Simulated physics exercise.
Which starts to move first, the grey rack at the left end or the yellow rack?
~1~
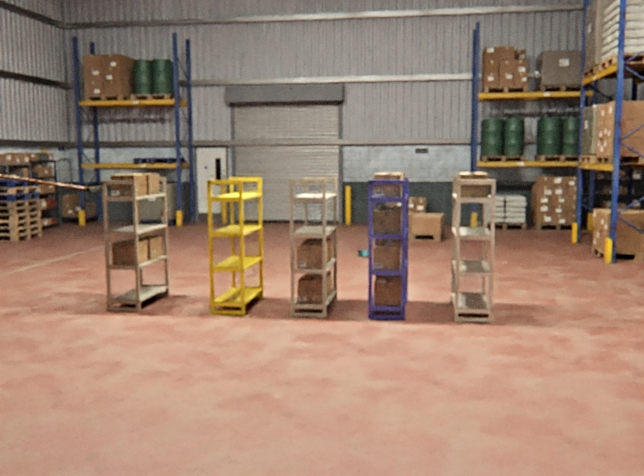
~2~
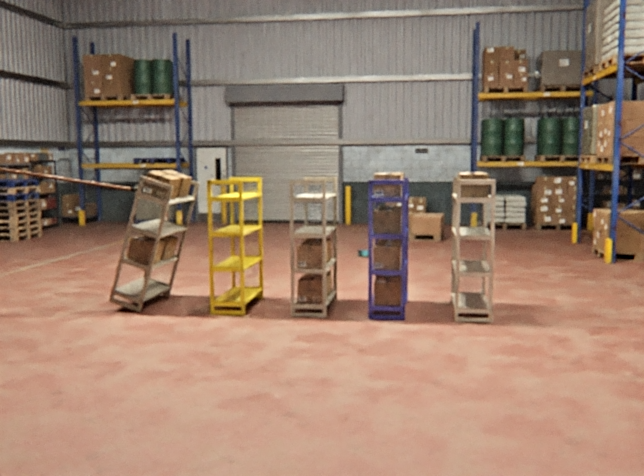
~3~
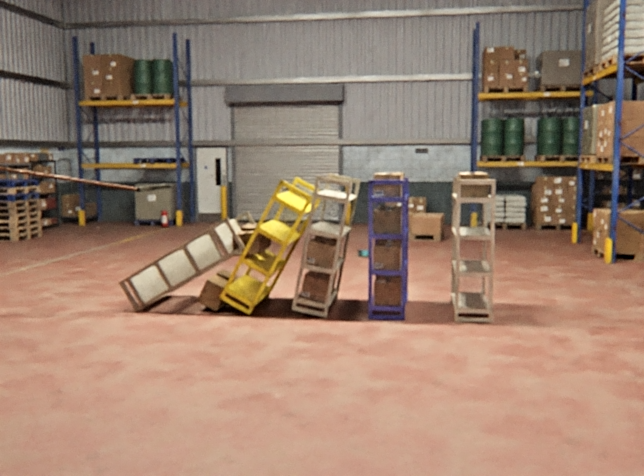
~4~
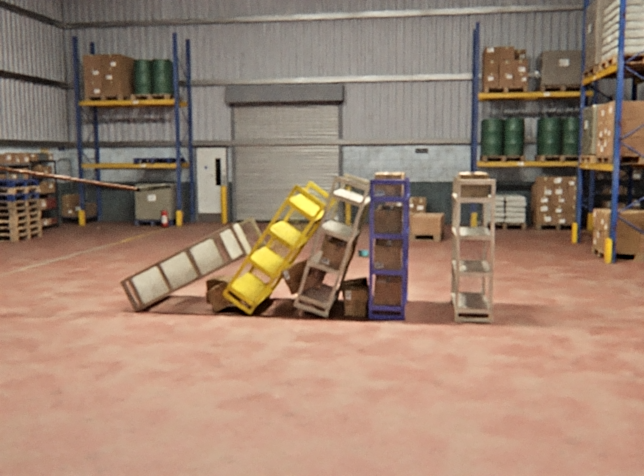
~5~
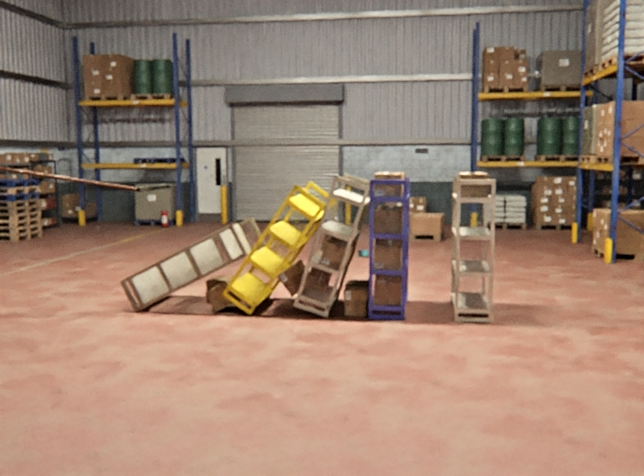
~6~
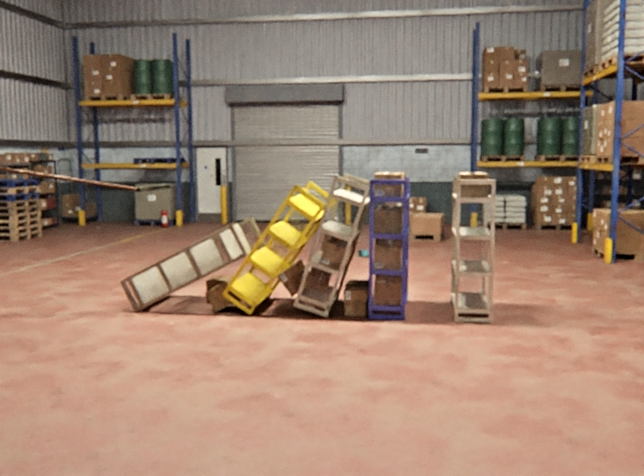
The grey rack at the left end moves first. It is already tipping to the right while the yellow rack still stands upright, and the yellow one leans over only afterwards.
